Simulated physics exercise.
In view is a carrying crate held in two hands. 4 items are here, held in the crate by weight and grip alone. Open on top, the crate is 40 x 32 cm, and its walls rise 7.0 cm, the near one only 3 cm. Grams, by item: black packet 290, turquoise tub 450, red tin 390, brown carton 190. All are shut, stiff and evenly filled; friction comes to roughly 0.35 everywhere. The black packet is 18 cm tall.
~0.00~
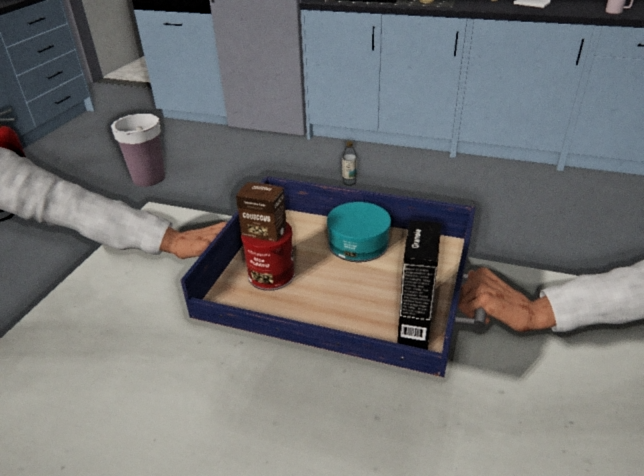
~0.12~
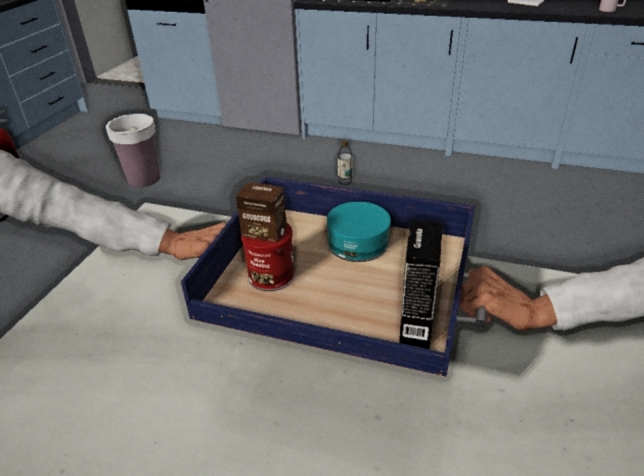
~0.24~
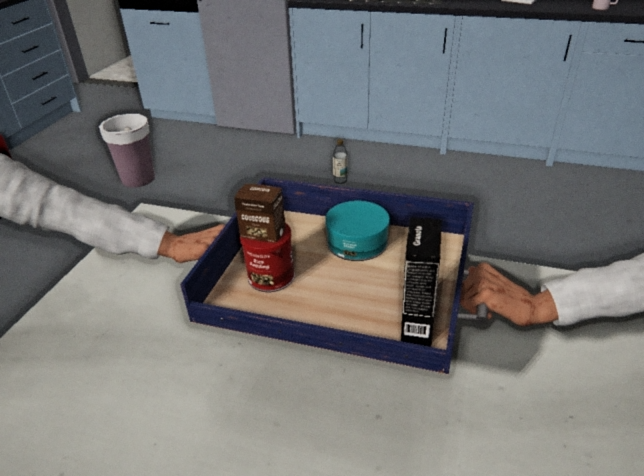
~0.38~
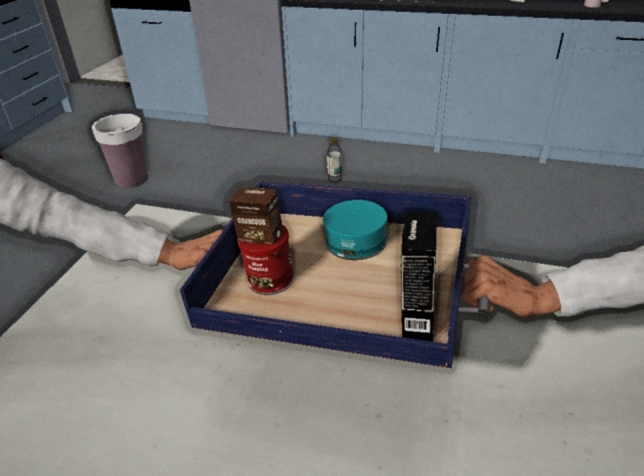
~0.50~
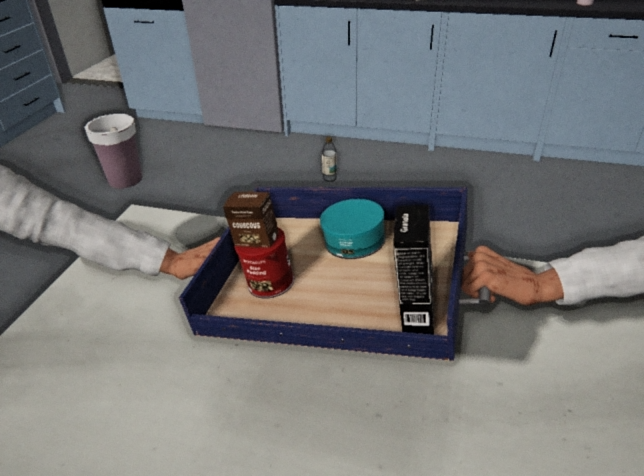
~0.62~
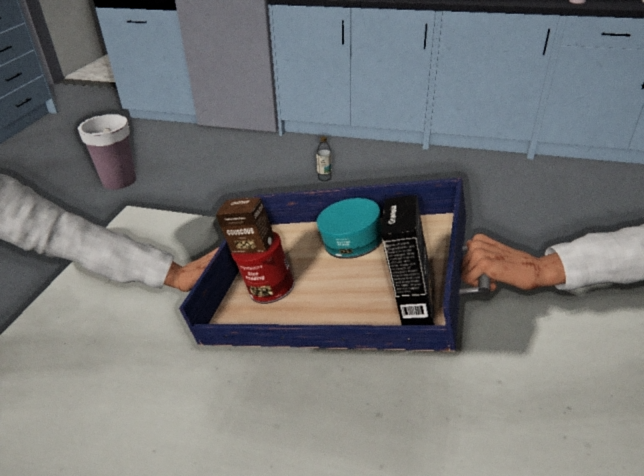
At the start, two hands hold a blue crate level, with a brown carton stacked on a red tin, a turquoise tub and a tall black packet inside. The crate then tilts slightly, left side down, and the tilt gradually deepens as the items lean left with it, the carton still on the tin.
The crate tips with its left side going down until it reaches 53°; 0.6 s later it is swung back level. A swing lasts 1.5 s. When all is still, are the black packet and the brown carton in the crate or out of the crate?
The black packet stays put; the brown carton has gone.
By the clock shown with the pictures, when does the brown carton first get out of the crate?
Time: Approximately 1.1 s.
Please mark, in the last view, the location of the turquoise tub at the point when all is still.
My guess is roughly (277, 219).
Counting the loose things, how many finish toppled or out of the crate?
So, 2 in all.
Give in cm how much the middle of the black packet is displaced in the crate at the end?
I'd say about 20 cm between start and finish.
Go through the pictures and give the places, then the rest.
The first picture shows crate level; black packet (418, 288); brown carton (262, 212).
The second picture shows crate level; turquoise tub (358, 231); red tin (269, 255).
The third picture shows crate tipped 1°, left side down; turquoise tub (357, 230); red tin (269, 255).
The fourth picture shows crate tipped 4°, left side down; turquoise tub (356, 230); red tin (267, 258).
The fifth picture shows crate tipped 8°, left side down; turquoise tub (353, 229); red tin (266, 262).
The sixth picture shows crate tipped 13°, left side down; black packet (410, 265); brown carton (246, 226).
After 1.02 s, crate tipped 37°, left side down; black packet tipped 38° from how it sat near (334, 257); brown carton slid 6 cm near (212, 267); red tin slid 5 cm.
After 1.22 s, crate tipped 46°, left side down; brown carton now out of the crate; black packet on its side near (300, 312); turquoise tub slid 15 cm.
After 2.62 s, crate tipped 45°, left side down; black packet on its side near (299, 312); turquoise tub slid 15 cm; red tin slid 5 cm.
After 3.12 s, crate tipped 16°, left side down; black packet on its side near (299, 303); turquoise tub slid 15 cm; red tin slid 5 cm.
At rest (4.2 s), out of the crate, brown carton; tipped over in the crate, black packet; not toppled but over 5 cm from the start, turquoise tub; the last one in place, give or take 5 cm. In the last view, black packet near (302, 298), brown carton near (161, 384).
